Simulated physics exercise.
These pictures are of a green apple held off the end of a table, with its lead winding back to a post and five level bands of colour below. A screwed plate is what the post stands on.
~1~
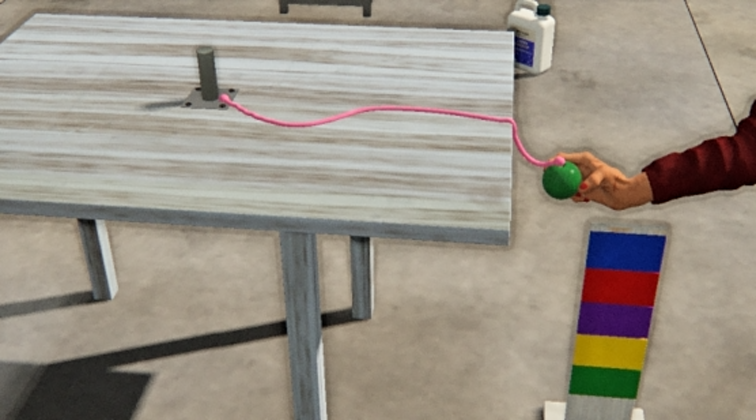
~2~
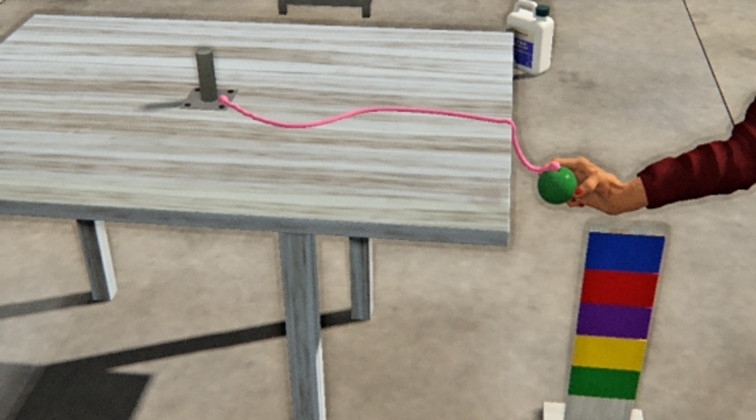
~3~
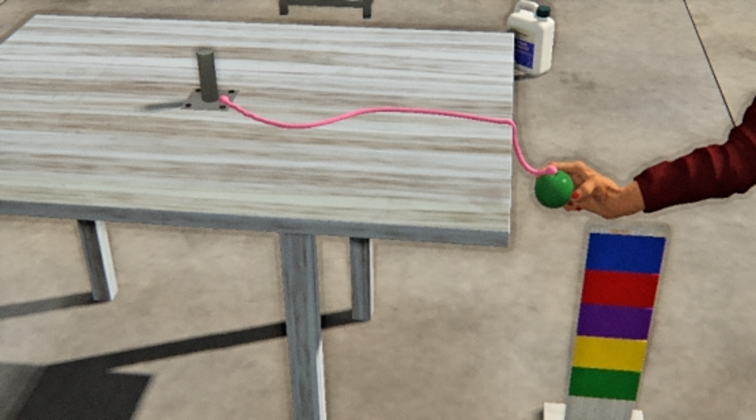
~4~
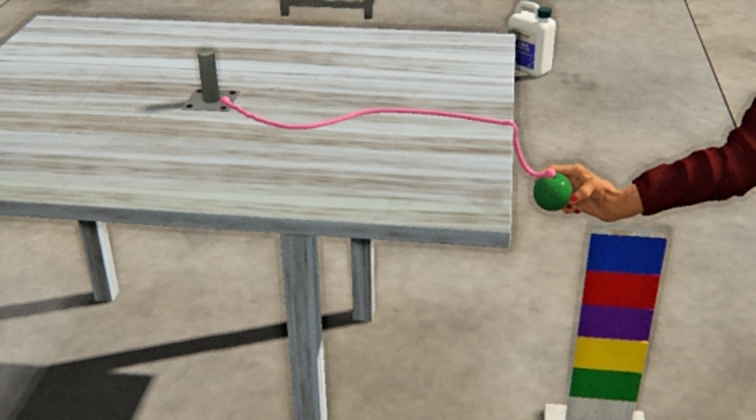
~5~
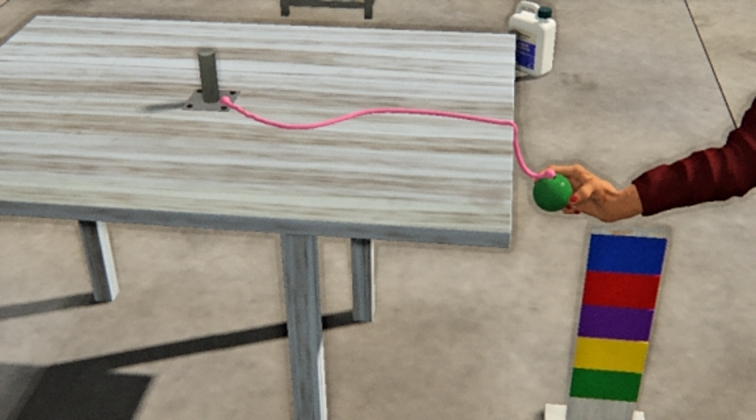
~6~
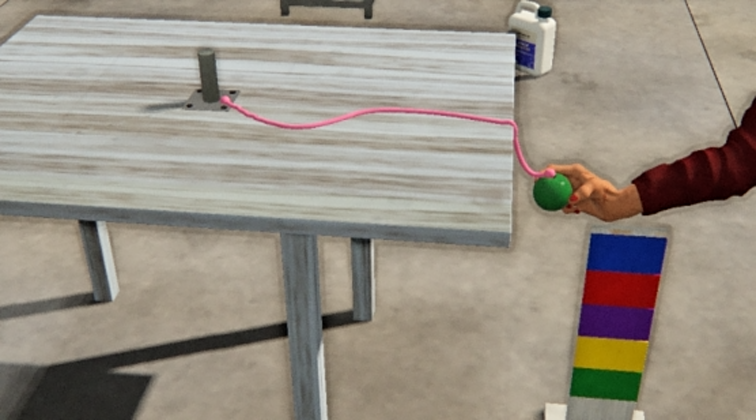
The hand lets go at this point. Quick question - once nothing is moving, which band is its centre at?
The blue band, I would say.
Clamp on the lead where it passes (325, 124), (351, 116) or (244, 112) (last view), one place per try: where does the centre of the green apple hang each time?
The pixel places are (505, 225), (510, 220) and (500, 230), one per try.
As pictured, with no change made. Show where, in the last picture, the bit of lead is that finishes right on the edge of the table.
At (482, 120).
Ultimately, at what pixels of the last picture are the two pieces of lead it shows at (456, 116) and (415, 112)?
Roughly (487, 121) for the first and (445, 117) for the second.
Early on, apple near (534, 236); level with blue.
Midway, apple near (474, 227); level with blue.
Near the end, apple near (497, 237); level with blue.
Finally, apple near (500, 237); level with blue. At blue.
